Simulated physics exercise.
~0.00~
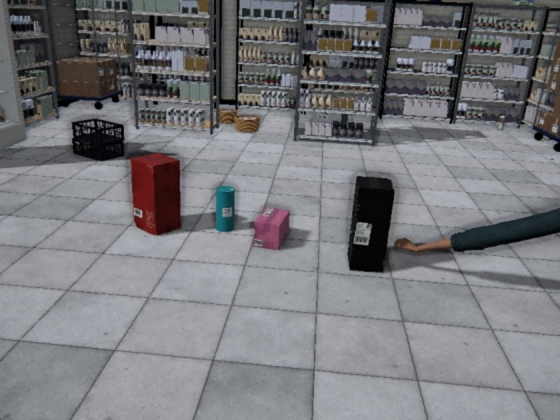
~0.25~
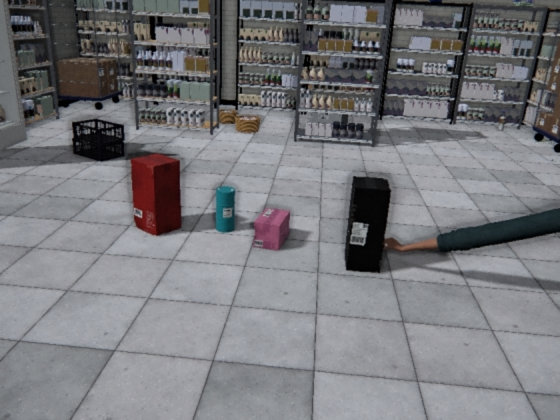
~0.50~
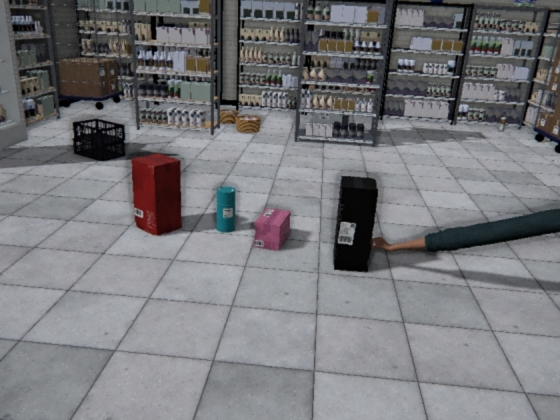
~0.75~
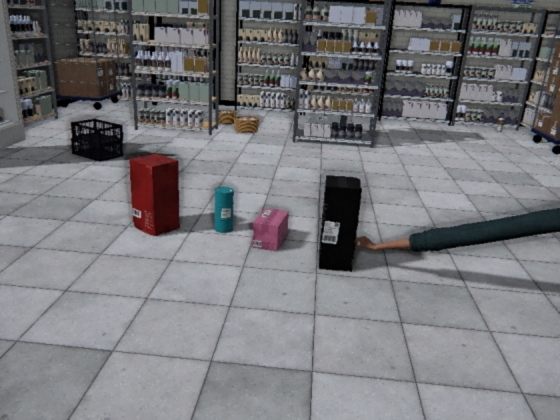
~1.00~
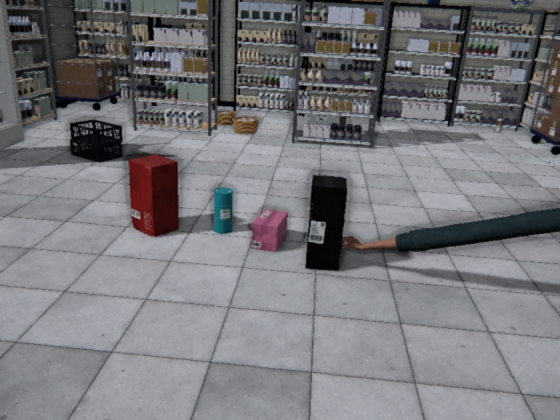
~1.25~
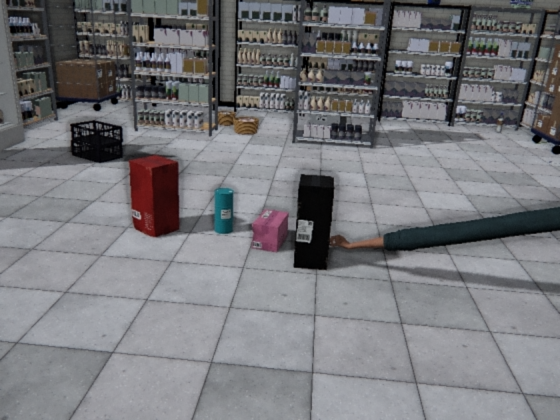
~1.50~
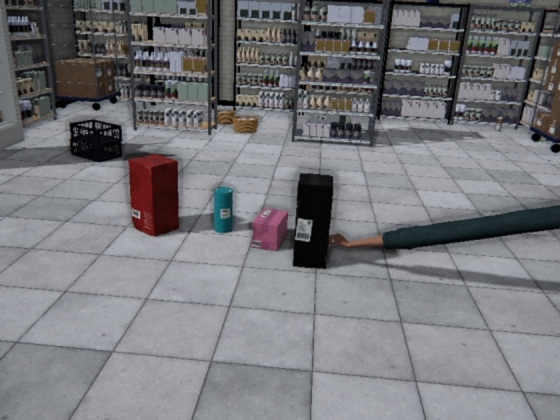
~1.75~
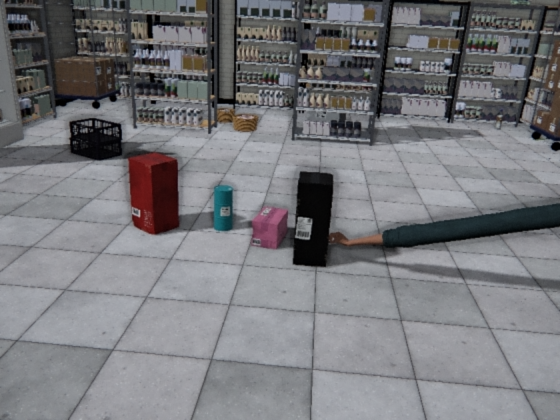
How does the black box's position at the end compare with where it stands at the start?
The black box ends up farther to the left, much closer to the pink parcel than it was at the start.
